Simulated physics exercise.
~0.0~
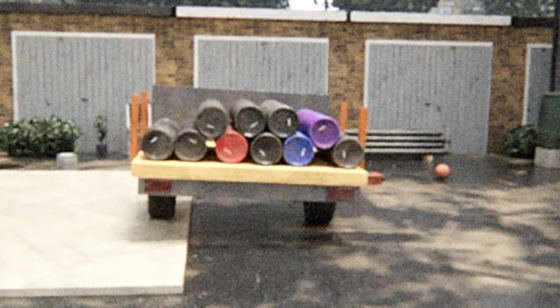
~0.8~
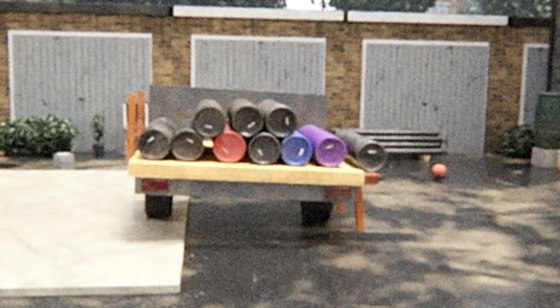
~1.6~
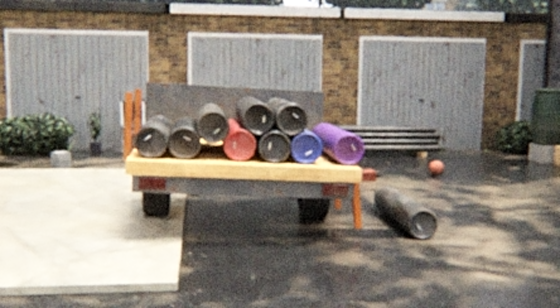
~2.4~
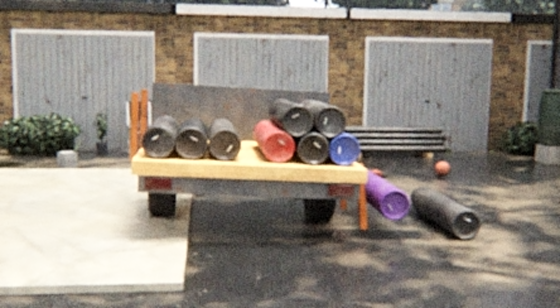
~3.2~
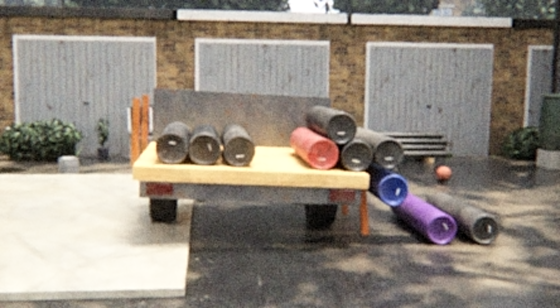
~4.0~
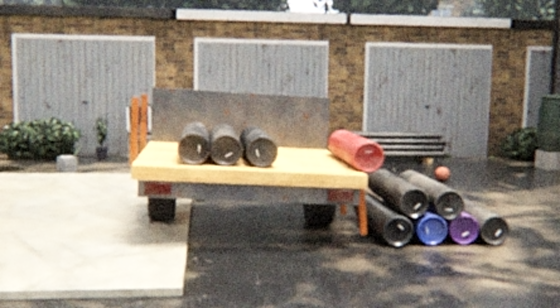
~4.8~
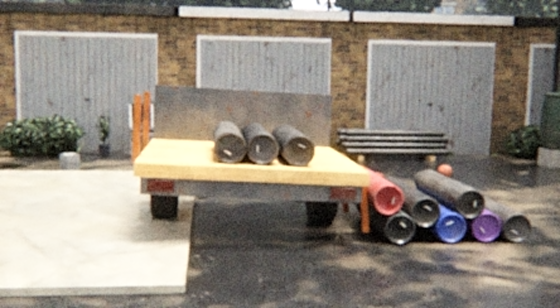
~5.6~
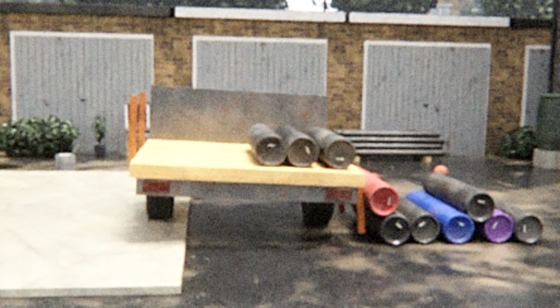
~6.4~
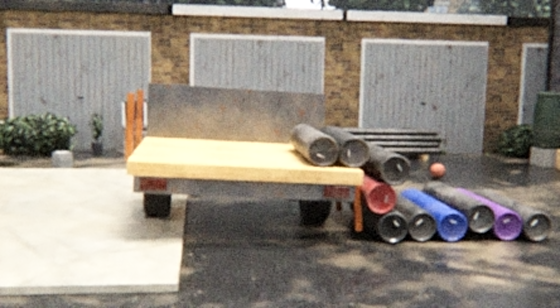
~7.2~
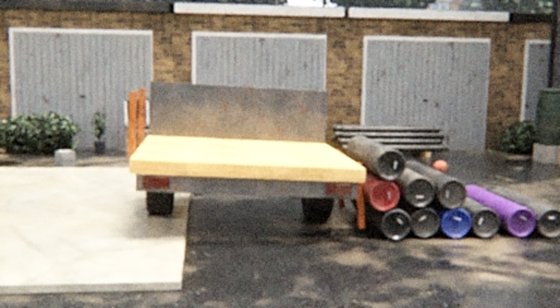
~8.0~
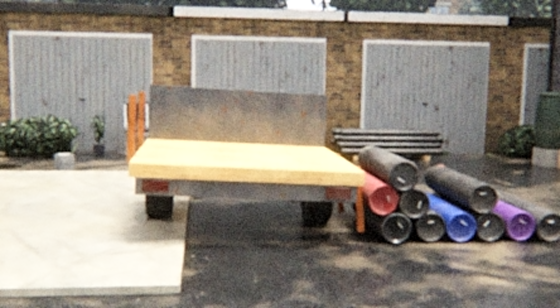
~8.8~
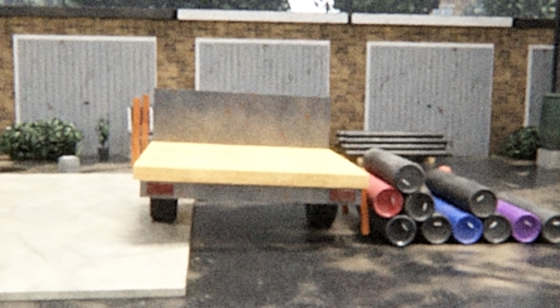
Dark, red, blue and purple cylinders rolling right off a flat trailer as its side posts drop, ending heaped beside the empty deck.
